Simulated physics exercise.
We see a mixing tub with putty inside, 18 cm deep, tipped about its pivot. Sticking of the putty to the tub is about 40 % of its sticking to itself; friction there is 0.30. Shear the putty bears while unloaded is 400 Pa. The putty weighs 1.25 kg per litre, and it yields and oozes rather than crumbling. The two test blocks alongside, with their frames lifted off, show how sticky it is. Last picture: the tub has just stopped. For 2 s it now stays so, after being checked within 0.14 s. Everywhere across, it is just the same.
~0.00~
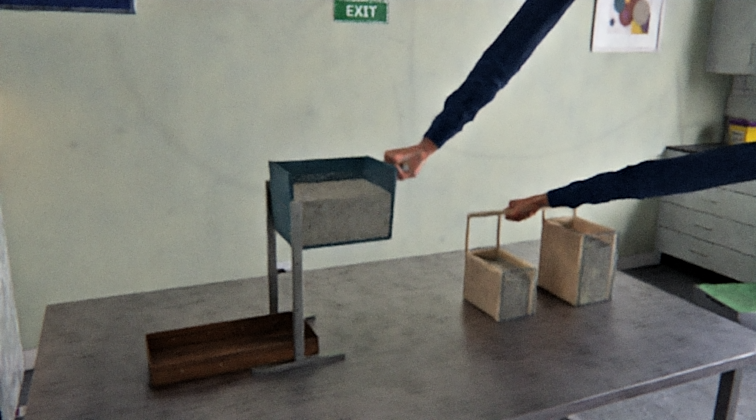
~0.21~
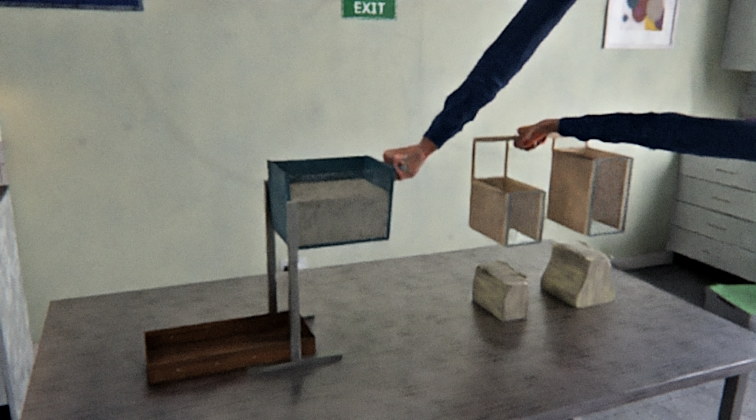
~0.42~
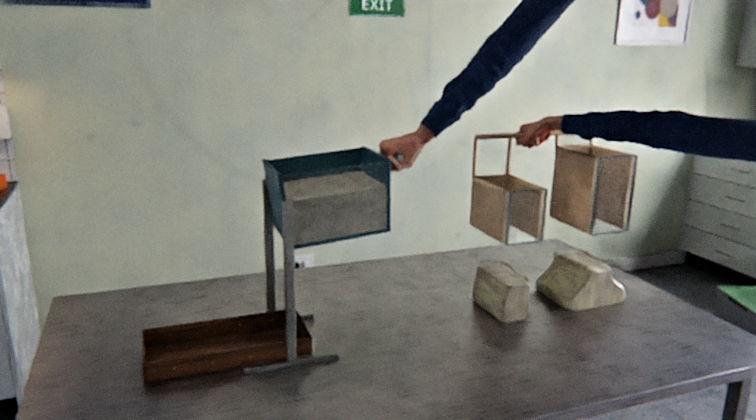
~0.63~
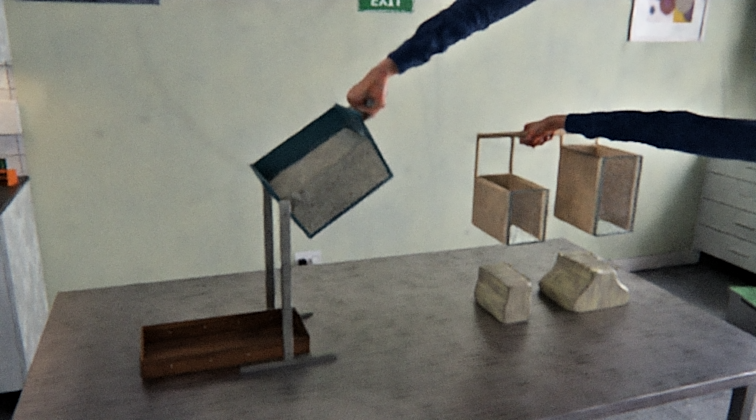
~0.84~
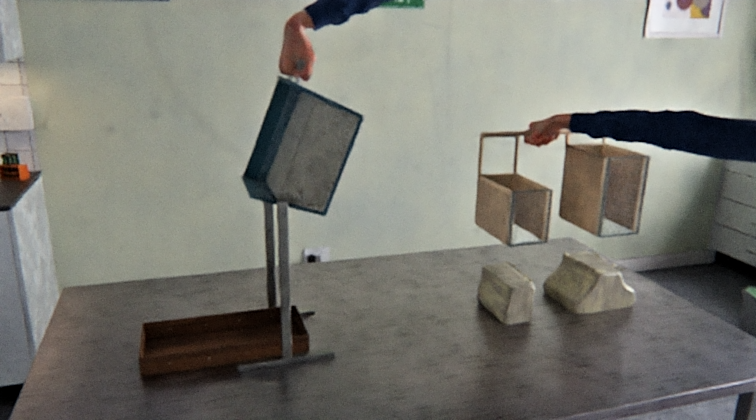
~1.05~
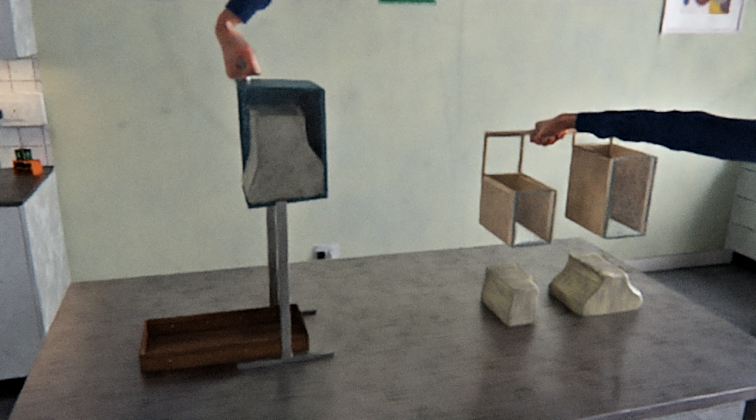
In a room with pale green walls, seen from slightly above a grey table, a teal tub of grey putty sits on a metal stand behind a brown tray at left. Two dark-sleeved arms reach in from the right, one lifting wooden casings off two grey blocks, the right one slumping. The other swings the tub upright leftward as the view drifts slightly left.
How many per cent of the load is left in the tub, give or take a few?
I would say close to 39 percent.
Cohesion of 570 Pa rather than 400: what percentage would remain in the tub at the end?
Around 45 per cent.
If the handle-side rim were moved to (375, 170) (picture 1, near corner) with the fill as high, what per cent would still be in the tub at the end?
About 50 per cent.
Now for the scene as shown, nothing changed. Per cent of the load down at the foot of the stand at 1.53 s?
At that moment, near 60 % is down.
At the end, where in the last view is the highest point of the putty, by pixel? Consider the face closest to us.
Somewhere near (292, 168) in the last view.
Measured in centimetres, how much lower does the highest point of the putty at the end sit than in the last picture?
Roughly 12 cm.
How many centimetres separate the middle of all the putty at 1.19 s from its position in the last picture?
I'd put the distance at about 8 centimetres.
After 1.19 s, the tub is at 91 degrees and holds 67 %.
After 1.36 s, the tub is at 91 degrees and holds 40 %.
After 1.53 s, the tub is at 91 degrees and holds 39 %.
After 1.70 s, the tub is at 91 degrees and holds 39 %.
After 3.05 s, at the end, the tub is at 91 degrees and holds 39 %.
